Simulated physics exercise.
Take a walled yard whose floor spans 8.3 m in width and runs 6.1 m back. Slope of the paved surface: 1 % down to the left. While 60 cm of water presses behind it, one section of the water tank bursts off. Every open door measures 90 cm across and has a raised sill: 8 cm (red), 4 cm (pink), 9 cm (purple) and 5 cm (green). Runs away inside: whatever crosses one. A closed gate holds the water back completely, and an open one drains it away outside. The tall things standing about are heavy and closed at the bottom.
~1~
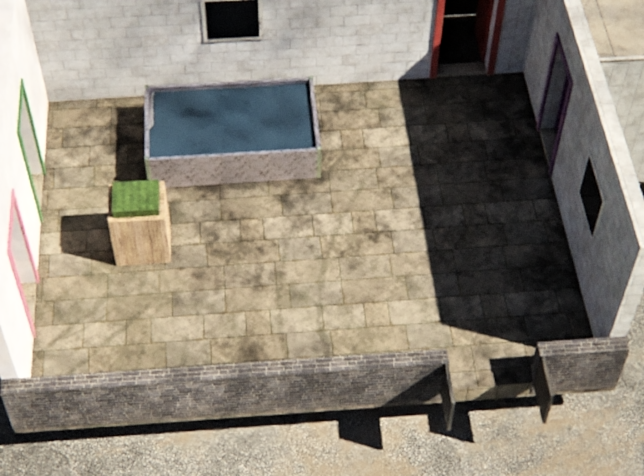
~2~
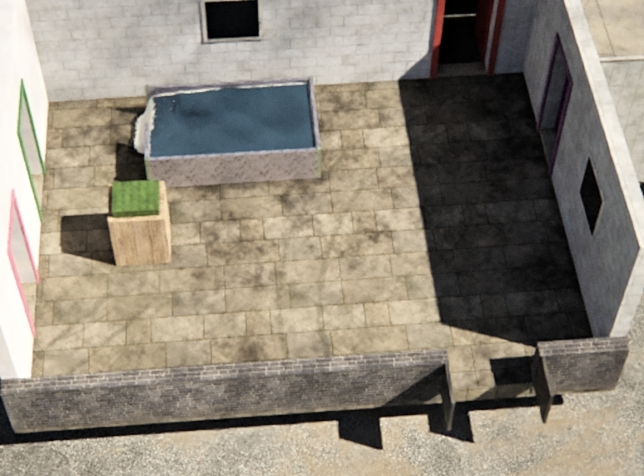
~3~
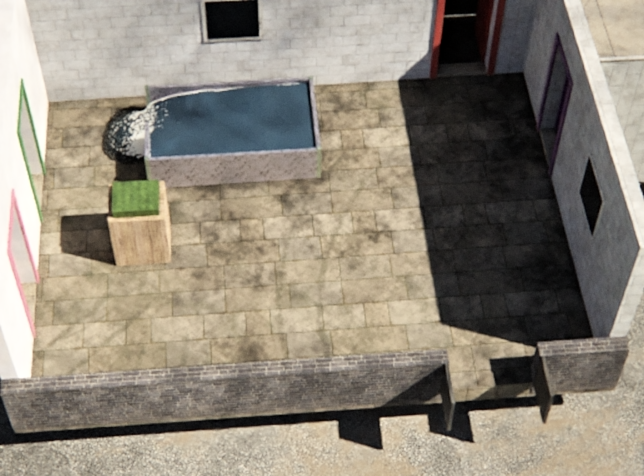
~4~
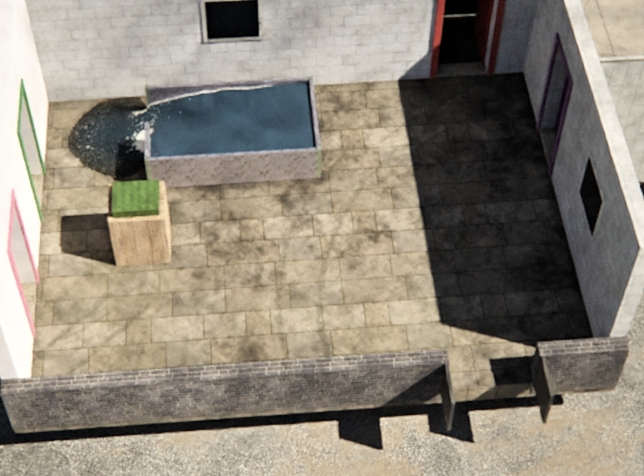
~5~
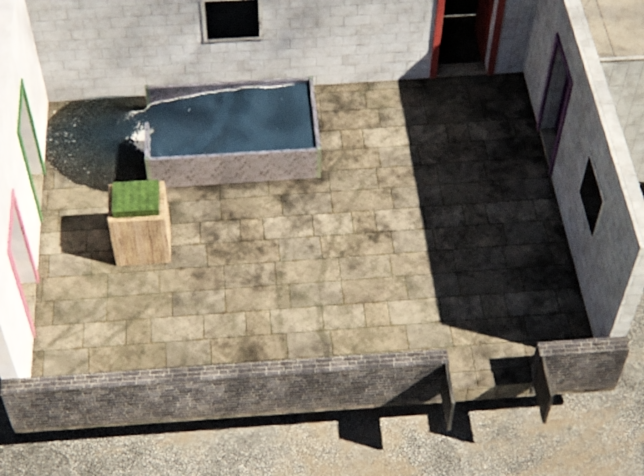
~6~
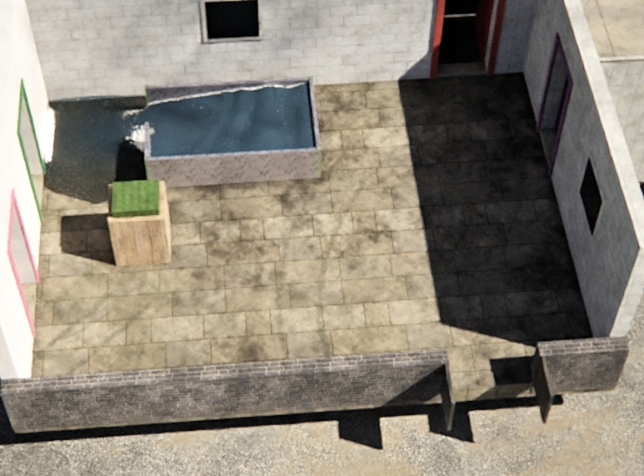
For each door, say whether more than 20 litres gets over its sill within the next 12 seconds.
In order: The red door undershoots the limit; the pink door overshoots the limit; the purple door undershoots the limit; the green door overshoots the limit.
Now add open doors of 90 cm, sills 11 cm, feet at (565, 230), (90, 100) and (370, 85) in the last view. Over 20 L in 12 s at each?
So, in the order given, it's shy of the mark, then beyond the mark, then shy of the mark.
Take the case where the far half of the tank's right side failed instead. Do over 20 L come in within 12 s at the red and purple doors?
Compared with the limit, red is higher and purple is higher.
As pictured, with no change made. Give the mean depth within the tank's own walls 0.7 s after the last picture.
The mean depth is some 47 cm.
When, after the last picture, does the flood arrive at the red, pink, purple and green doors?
Red: 5.0 s; pink: 1.4 s; purple: 7.0 s; green: 0.1 s.
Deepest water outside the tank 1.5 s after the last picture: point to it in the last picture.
About (68, 129).
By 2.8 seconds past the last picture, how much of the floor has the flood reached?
Close to 25 in a hundred.
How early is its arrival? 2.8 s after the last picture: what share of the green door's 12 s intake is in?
Roughly 45 percent is in by then.
Then, 0.7 s after the last picture water covers 10 % of the floor and is deepest (46 cm) near (49, 108); red door not reached, pink door not reached, purple door not reached, green door 13 cm at the sill, 8 L in.
Then, 1.5 s after the last picture water covers 10 % of the floor and is deepest (38 cm) near (68, 129); red door not reached, pink door 2 cm at the sill, 0 L in, purple door not reached, green door 16 cm at the sill, 38 L in.
Then, 2.8 s after the last picture water covers 25 % of the floor and is deepest (30 cm) near (58, 130); red door not reached, pink door 6 cm at the sill, 0 L in, purple door not reached, green door 14 cm at the sill, 99 L in.
Then, 6.3 s after the last picture water covers 60 % of the floor and is deepest (18 cm) near (91, 105); red door 2 cm at the sill, 0 L in, pink door 7 cm at the sill, 7 L in, purple door not reached, green door 10 cm at the sill, 188 L in.
Then, 11.3 s after the last picture water covers 95 % of the floor and is deepest (10 cm) near (47, 138); red door 3 cm at the sill, 0 L in, pink door 8 cm at the sill, 51 L in, purple door 2 cm at the sill, 0 L in, green door 7 cm at the sill, 232 L in.
